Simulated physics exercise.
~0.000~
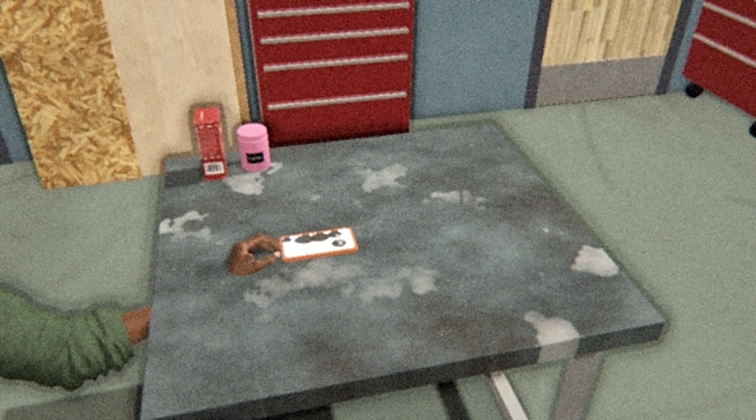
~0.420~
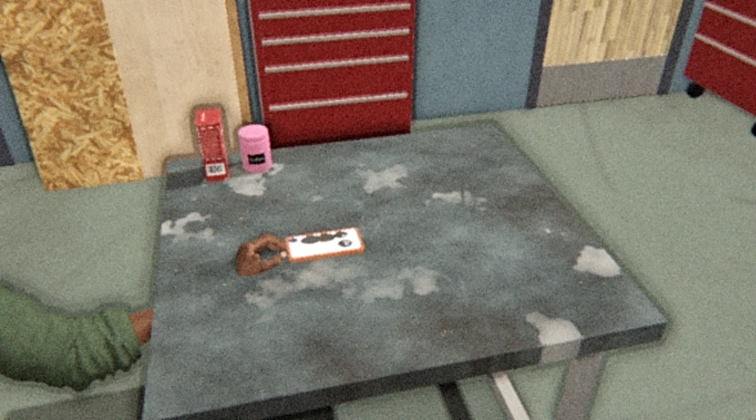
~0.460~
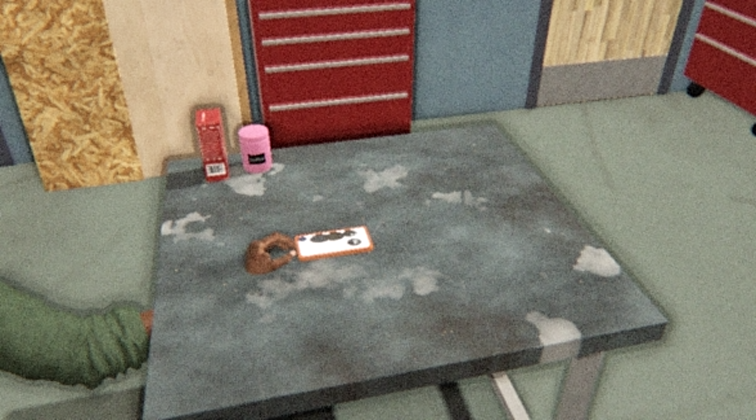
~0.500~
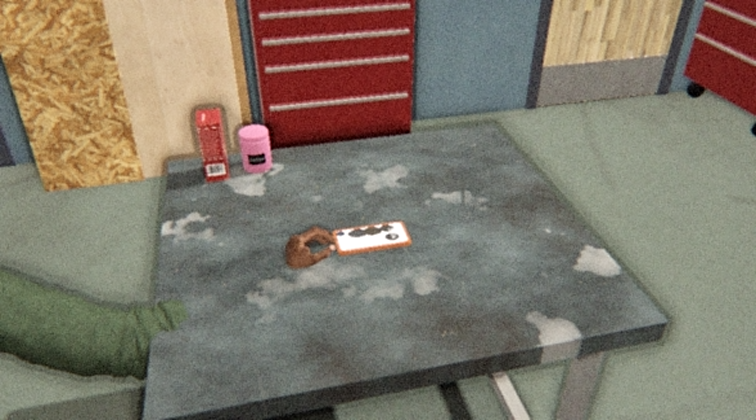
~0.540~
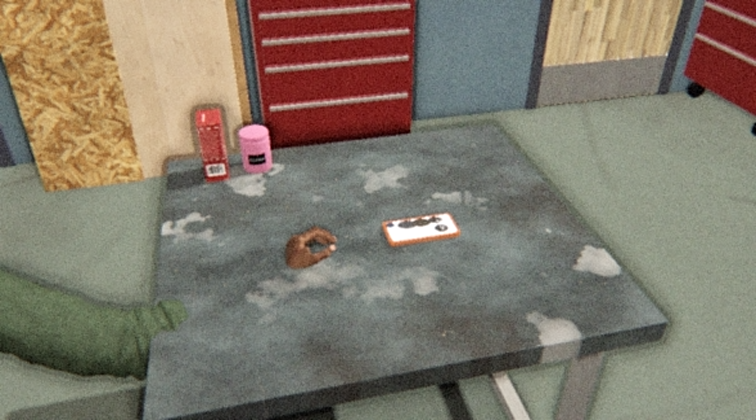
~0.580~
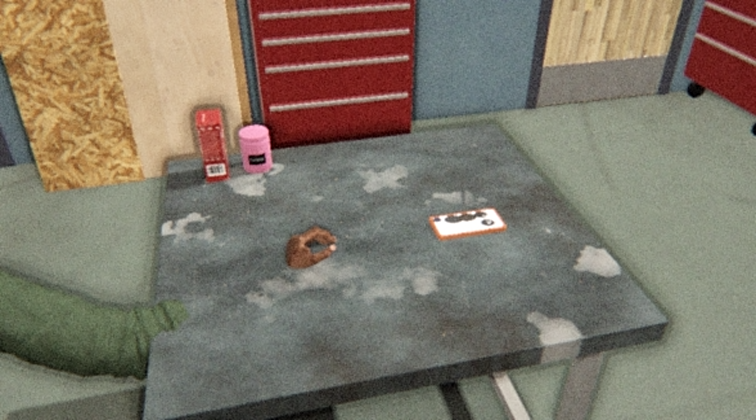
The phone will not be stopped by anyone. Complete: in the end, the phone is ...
... off the table.
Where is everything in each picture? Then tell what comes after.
In the first frame, under the hand; orange phone (318, 244).
In the second frame, under the hand; orange phone (325, 245).
In the third frame, under the hand; orange phone (334, 243).
In the fourth frame, orange phone (372, 238).
In the fifth frame, orange phone (421, 229) moved about its own width.
In the sixth frame, orange phone (468, 224) moved about its own width.
By 0.78 s, orange phone now off the table.
By 0.98 s, things are still on the move.
By 1.18 s, as before.
When it is over (1.3 s), off the table, orange phone.
